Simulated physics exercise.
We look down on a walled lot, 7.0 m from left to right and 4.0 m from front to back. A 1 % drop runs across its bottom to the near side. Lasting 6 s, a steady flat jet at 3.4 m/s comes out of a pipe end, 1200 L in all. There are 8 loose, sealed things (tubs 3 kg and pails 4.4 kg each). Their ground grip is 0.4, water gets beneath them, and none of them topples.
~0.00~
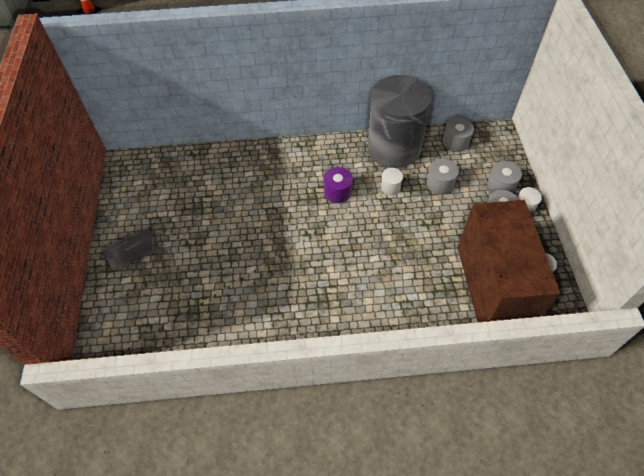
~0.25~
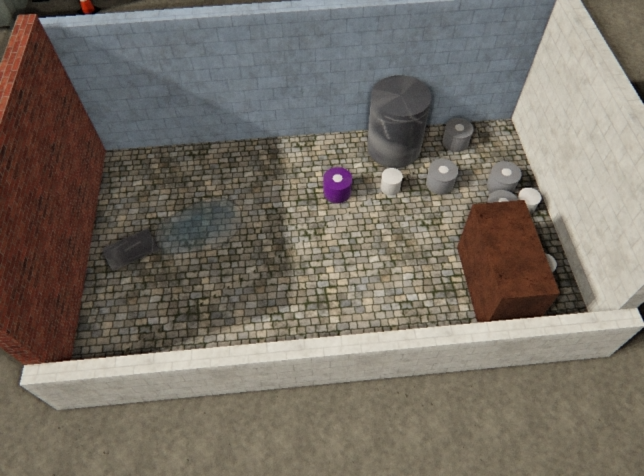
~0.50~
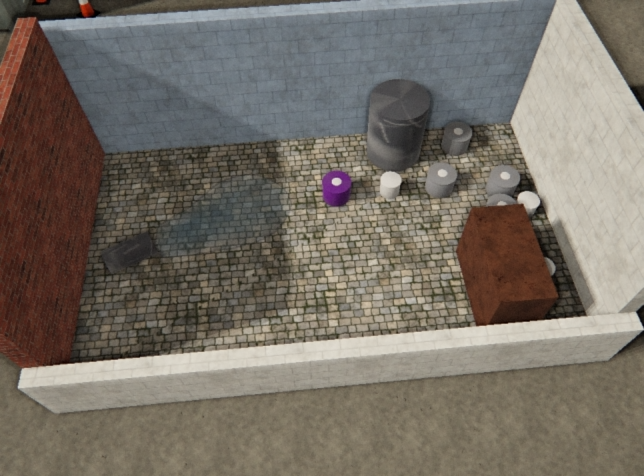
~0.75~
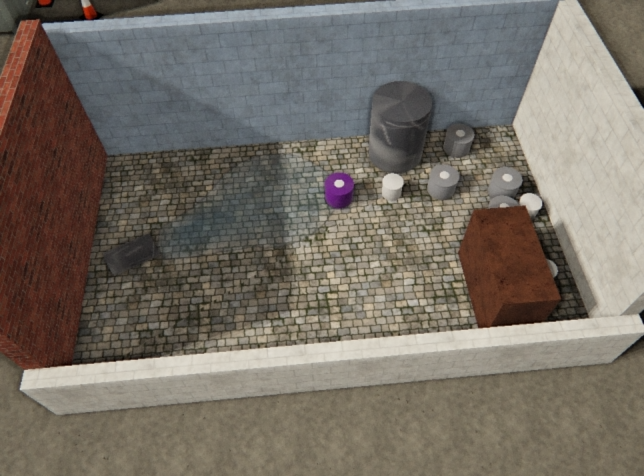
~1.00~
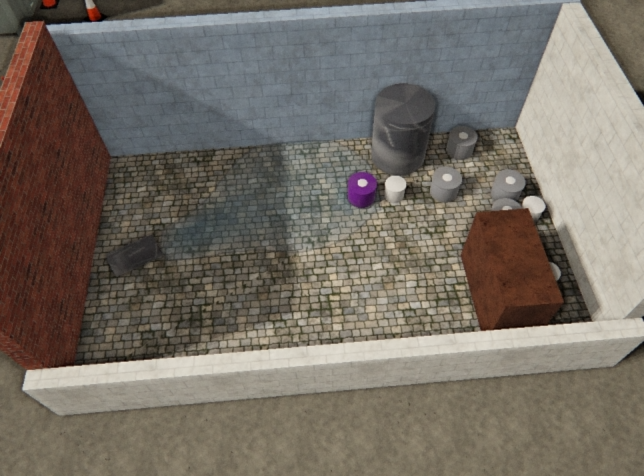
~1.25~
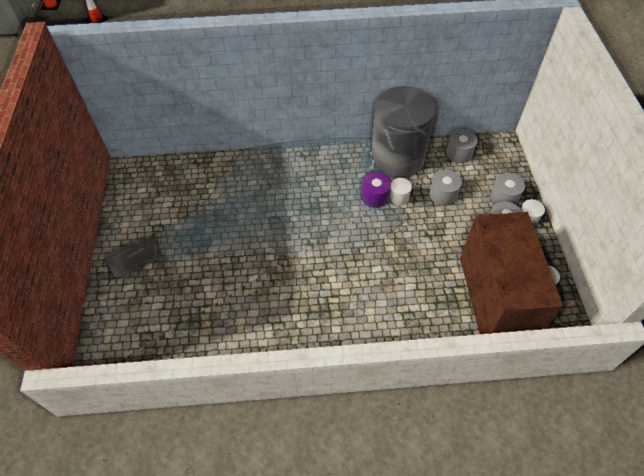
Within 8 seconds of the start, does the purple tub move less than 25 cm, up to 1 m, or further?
Oh, that one gets swept away.
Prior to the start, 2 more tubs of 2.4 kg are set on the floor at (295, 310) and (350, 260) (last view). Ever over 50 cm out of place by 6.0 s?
Result, in sequence: Not exceeded; not exceeded.
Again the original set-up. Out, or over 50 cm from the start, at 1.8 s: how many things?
Result: 1.
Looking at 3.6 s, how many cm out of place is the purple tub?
About 300 cm by then.
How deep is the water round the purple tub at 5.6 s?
Depth: About 4 cm.
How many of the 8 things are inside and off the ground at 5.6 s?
I count 8.
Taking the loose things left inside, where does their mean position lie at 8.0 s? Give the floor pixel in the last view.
Centre of the remaining things: Roughly (496, 217).
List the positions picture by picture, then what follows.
The purple tub at (338, 178), on the bottom; 0.0 m2 under water; 0 of 8 have shifted, in the first frame.
The purple tub at (338, 178), on the bottom; 0.9 m2 under water; 0 of 8 have shifted, in the second frame.
The purple tub at (337, 182), on the bottom; 2.0 m2 under water; 0 of 8 have shifted, in the third frame.
The purple tub at (339, 184) rests on the ground; 3.5 m2 under water; 0 of 8 have shifted, in the fourth frame.
The purple tub at (362, 183), on the bottom, 33 cm from its start; water covers 5.2 m2; 1 of 8 have shifted, in the fifth frame.
The purple tub at (377, 183) rests on the ground, 56 cm from its start; 6.3 m2 under water; 2 of 8 have shifted, in the sixth frame.
After 1.8 s the purple tub is near (401, 175), 1.0 m from its start, afloat; 1 afloat.
After 3.6 s the purple tub is near (519, 141), 3.1 m from its start, aground; 3 afloat.
After 5.6 s the purple tub is near (472, 134), 2.4 m from its start, afloat; 8 afloat.
After 8.0 s the purple tub is near (483, 176), 2.2 m from its start, afloat; 8 afloat.
